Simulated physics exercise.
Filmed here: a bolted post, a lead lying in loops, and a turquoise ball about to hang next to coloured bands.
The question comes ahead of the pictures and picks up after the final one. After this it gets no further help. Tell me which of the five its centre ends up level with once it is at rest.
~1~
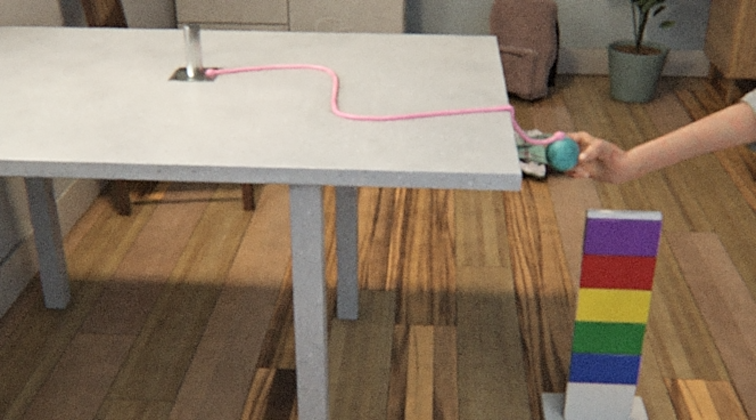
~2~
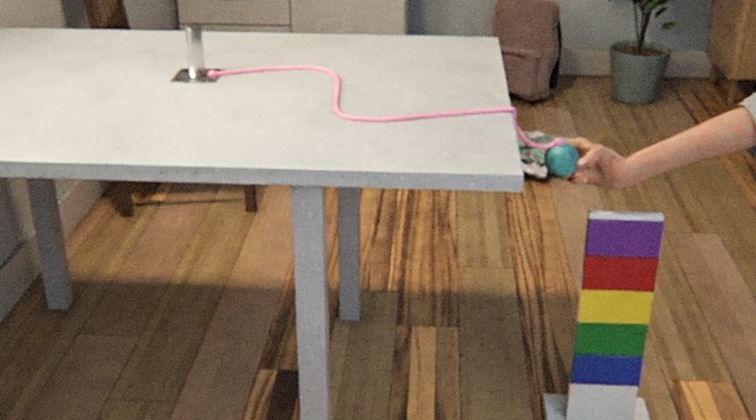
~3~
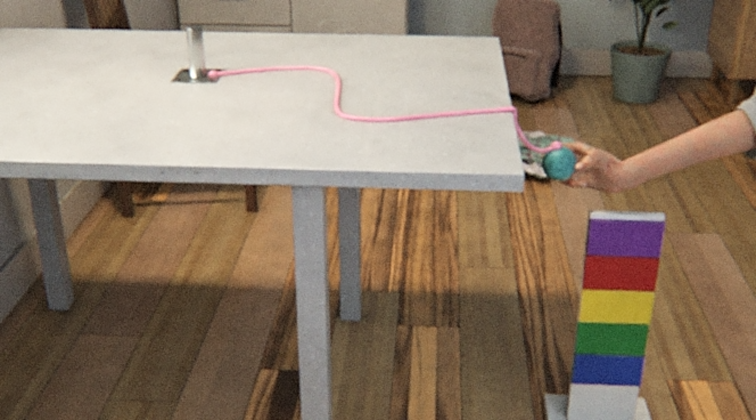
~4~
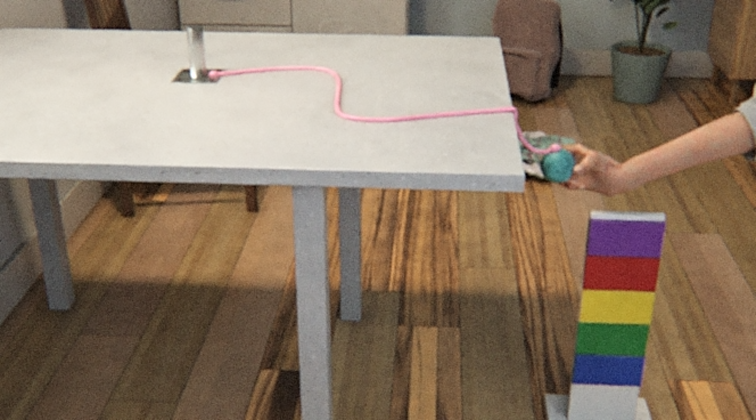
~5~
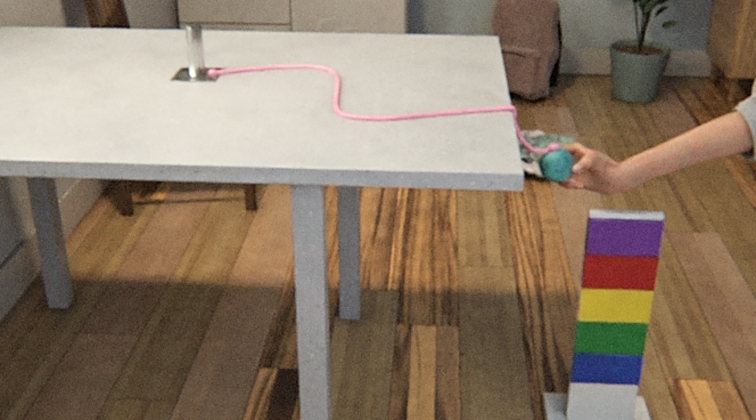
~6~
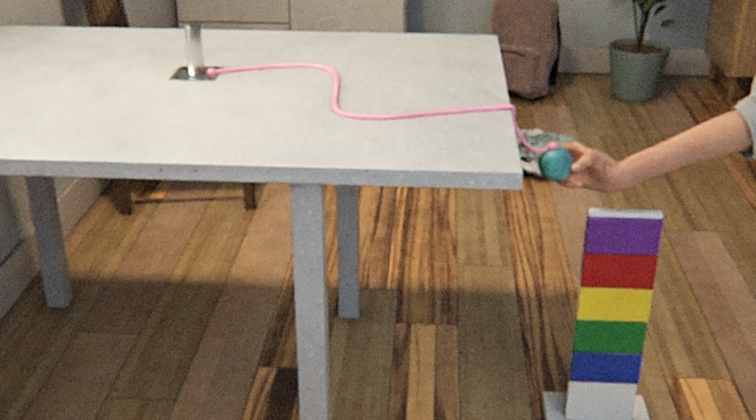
Its centre ends up level with yellow.
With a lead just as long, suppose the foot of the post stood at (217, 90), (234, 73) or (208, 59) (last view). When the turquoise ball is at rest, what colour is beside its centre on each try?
Result 1: Green. Result 2: Green. Result 3: Yellow.
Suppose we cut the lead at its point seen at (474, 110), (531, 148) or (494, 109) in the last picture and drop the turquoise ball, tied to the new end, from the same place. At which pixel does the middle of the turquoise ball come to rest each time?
I'd expect it near (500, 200) on the first try, near (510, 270) on the second and near (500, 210) on the third.
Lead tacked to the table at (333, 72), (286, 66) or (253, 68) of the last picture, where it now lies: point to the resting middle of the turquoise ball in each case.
That would be (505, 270) for the first, (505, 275) for the second and (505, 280) for the third.
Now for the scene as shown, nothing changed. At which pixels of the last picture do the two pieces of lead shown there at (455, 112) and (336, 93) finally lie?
About (506, 163), and the other about (406, 88).
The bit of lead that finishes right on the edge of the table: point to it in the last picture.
Approximately at (387, 118) in the final frame.
Soon after, ball near (468, 286); level with yellow.
After that, ball near (515, 284); level with yellow.
In the end, ball near (501, 286); level with yellow. Its middle rests at the yellow band.
